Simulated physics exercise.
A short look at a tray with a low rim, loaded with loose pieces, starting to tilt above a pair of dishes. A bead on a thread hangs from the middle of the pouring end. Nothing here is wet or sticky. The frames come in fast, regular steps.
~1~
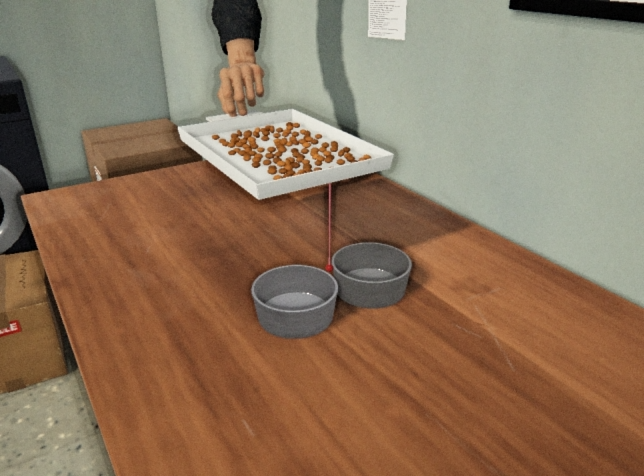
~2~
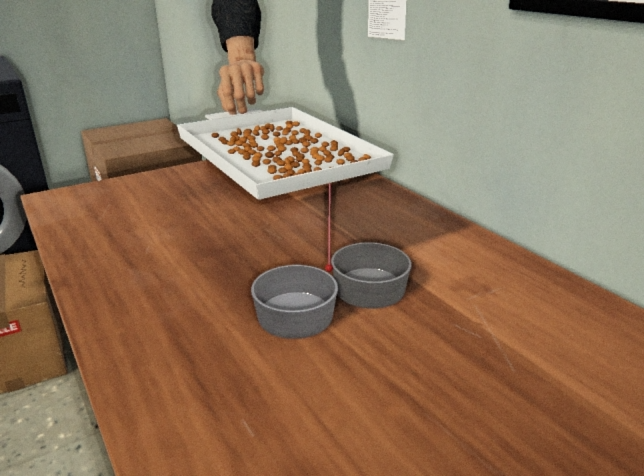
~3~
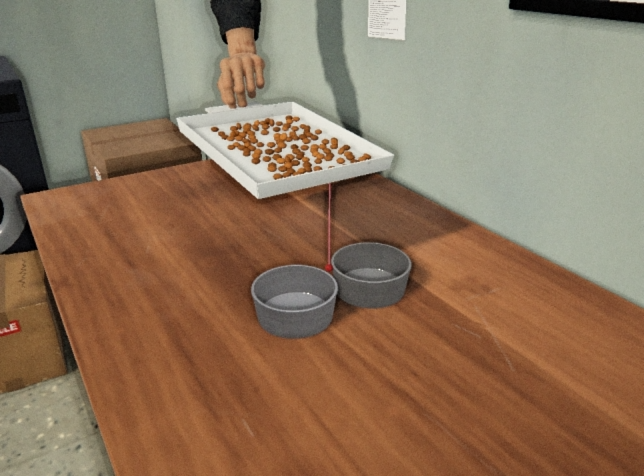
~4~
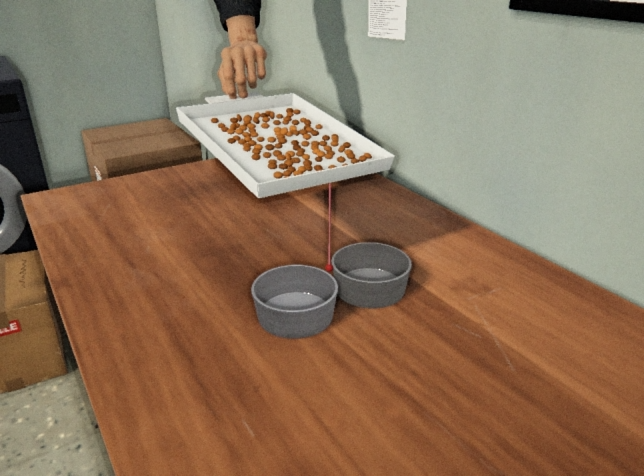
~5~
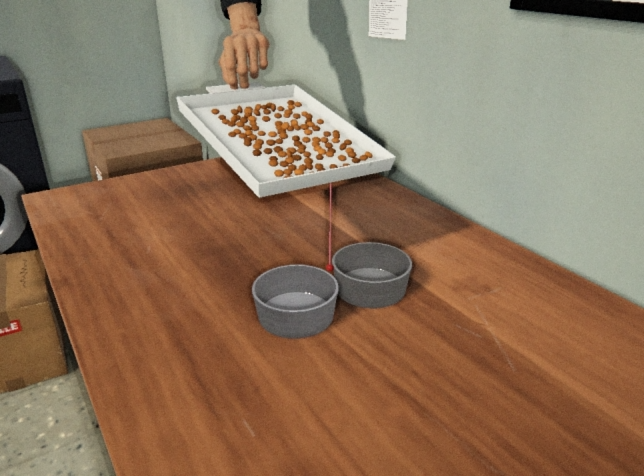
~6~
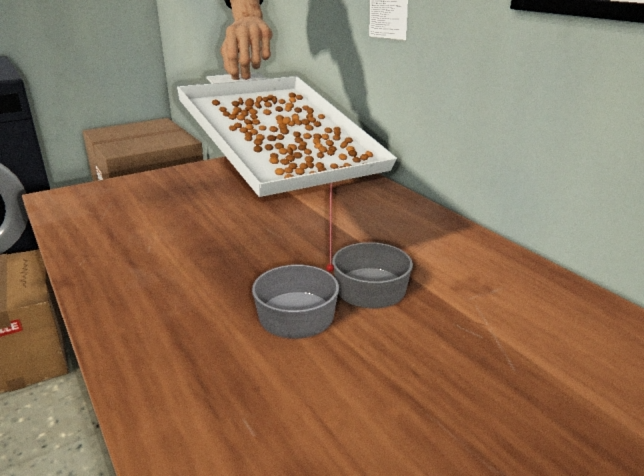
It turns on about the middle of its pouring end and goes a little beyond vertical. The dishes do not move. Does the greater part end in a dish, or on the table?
Together they catch only the smaller part.
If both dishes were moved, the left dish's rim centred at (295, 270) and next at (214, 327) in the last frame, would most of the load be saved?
First below a half, then not half.
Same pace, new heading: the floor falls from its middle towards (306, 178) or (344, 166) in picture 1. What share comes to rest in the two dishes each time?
First some 20, then 90 per cent.
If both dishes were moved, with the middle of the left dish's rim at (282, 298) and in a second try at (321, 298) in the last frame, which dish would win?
The first try: The right dish. The second: The right-hand dish.
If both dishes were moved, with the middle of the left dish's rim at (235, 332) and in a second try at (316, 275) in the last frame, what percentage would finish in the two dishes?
Roughly 30 per cent, and 10 per cent.
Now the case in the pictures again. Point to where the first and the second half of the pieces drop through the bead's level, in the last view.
Early half (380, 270), late half (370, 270).
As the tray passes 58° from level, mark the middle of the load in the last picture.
Close to (341, 153).
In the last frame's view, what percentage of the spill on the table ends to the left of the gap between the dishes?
Some 10 per cent.
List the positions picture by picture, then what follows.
Corners of the pouring end near (258, 183) and (390, 154), level; middle of the load near (282, 150), bits of cat kibble; left dish near (317, 319); right dish near (395, 290); bead on its thread near (330, 268), in the first picture.
Corners of the pouring end near (258, 183) and (390, 154), level; middle of the load near (282, 149), in the second picture.
Corners of the pouring end near (258, 183) and (391, 155), tipped barely, lowest at the right corner; middle of the load near (282, 146), in the third picture.
Corners of the pouring end near (259, 183) and (391, 155), tipped a little, lowest at the right corner; middle of the load near (283, 141), in the fourth picture.
Corners of the pouring end near (260, 182) and (393, 156), tipped a little, lowest at the right corner; middle of the load near (284, 136), in the fifth picture.
Corners of the pouring end near (261, 182) and (393, 157), tipped a little, lowest at the right corner; middle of the load near (285, 131); left dish near (317, 319); right dish near (396, 290), in the sixth picture.
Shortly afterwards, tray tipped steeply; all but a few on the tray; only a few in the air.
Next, tray tipped right over; near half on the tray; a little in the right dish; near a quarter outside both; near a quarter in the air.
Some moments later, tray tipped past a quarter turn; only a few in the left dish; near a quarter in the right dish; near two thirds outside both.
In the end, tray tipped past a quarter turn; only a few in the left dish; near a quarter in the right dish; near two thirds outside both.
